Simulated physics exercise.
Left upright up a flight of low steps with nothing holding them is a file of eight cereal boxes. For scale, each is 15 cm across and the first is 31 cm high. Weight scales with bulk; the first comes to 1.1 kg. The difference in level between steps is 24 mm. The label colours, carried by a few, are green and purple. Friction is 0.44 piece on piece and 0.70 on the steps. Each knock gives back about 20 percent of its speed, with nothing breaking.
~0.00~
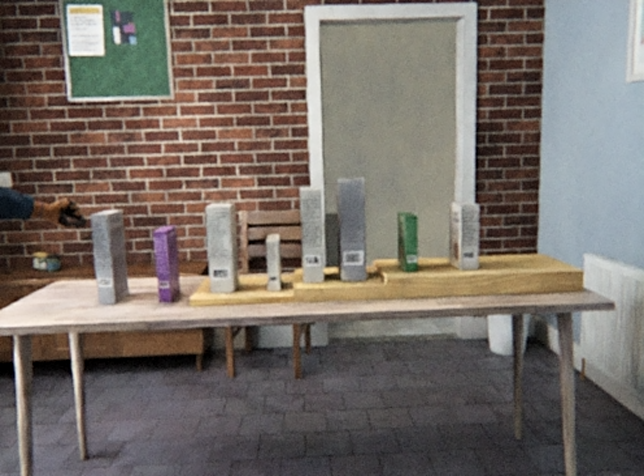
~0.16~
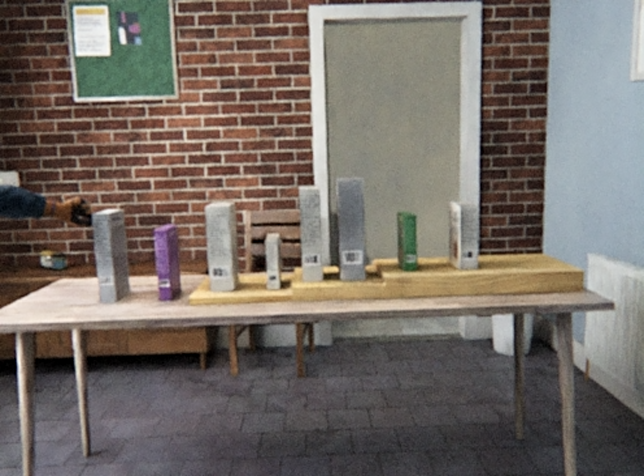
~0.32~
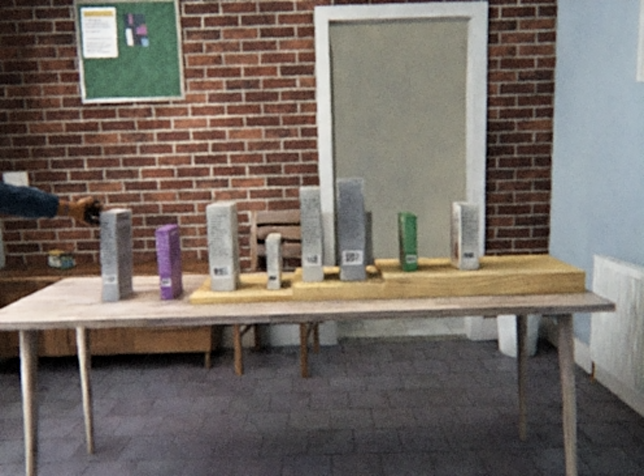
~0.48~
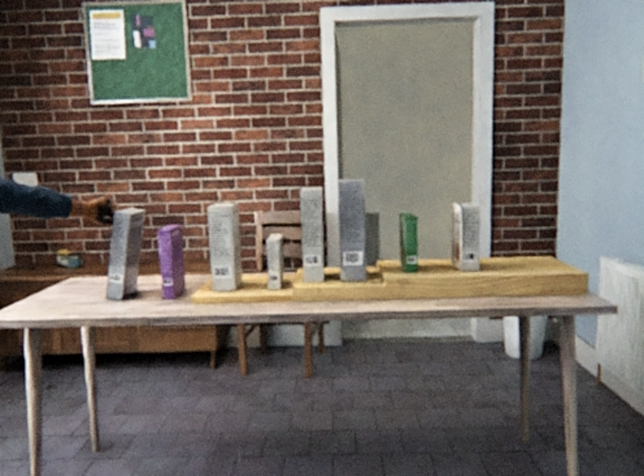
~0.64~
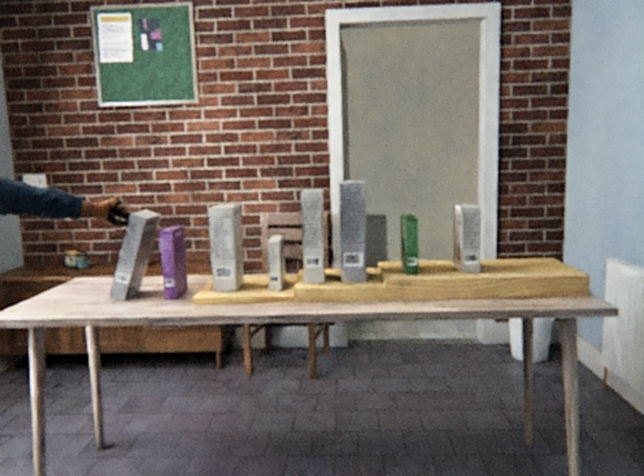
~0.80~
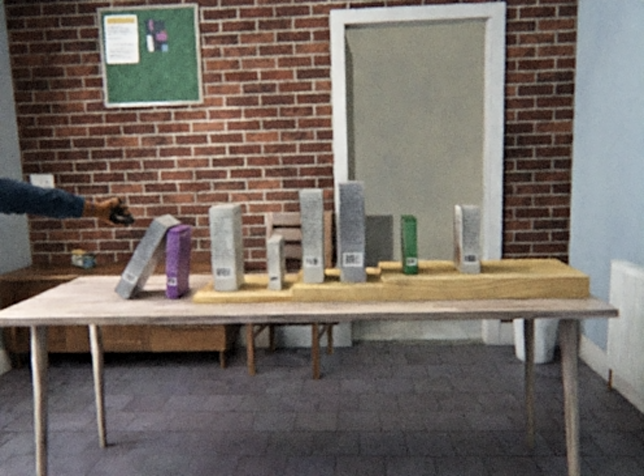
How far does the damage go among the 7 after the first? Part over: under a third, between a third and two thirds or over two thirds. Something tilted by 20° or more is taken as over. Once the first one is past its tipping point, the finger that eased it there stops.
When it settles, one third to two thirds are over.
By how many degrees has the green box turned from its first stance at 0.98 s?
Rotation: Approx. 0°.
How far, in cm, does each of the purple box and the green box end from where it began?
Moved: Purple 10, green 0.
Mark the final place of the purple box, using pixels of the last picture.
Look near (208, 272) in the final frame.
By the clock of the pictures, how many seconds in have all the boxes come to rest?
Near 1.5 s.
After 0.98 s, 1 of the 7 other boxes over; purple box 34° from how it stood.
After 1.28 s, 2 of the 7 other boxes over; purple box 56° from how it stood.
In the end (1.8 s), 3 of the 7 other boxes over; purple box 61° from how it stood; green box unmoved. That is 43 per cent. Four left standing. From the last view, middles, purple box near (208, 272), green box near (409, 244).
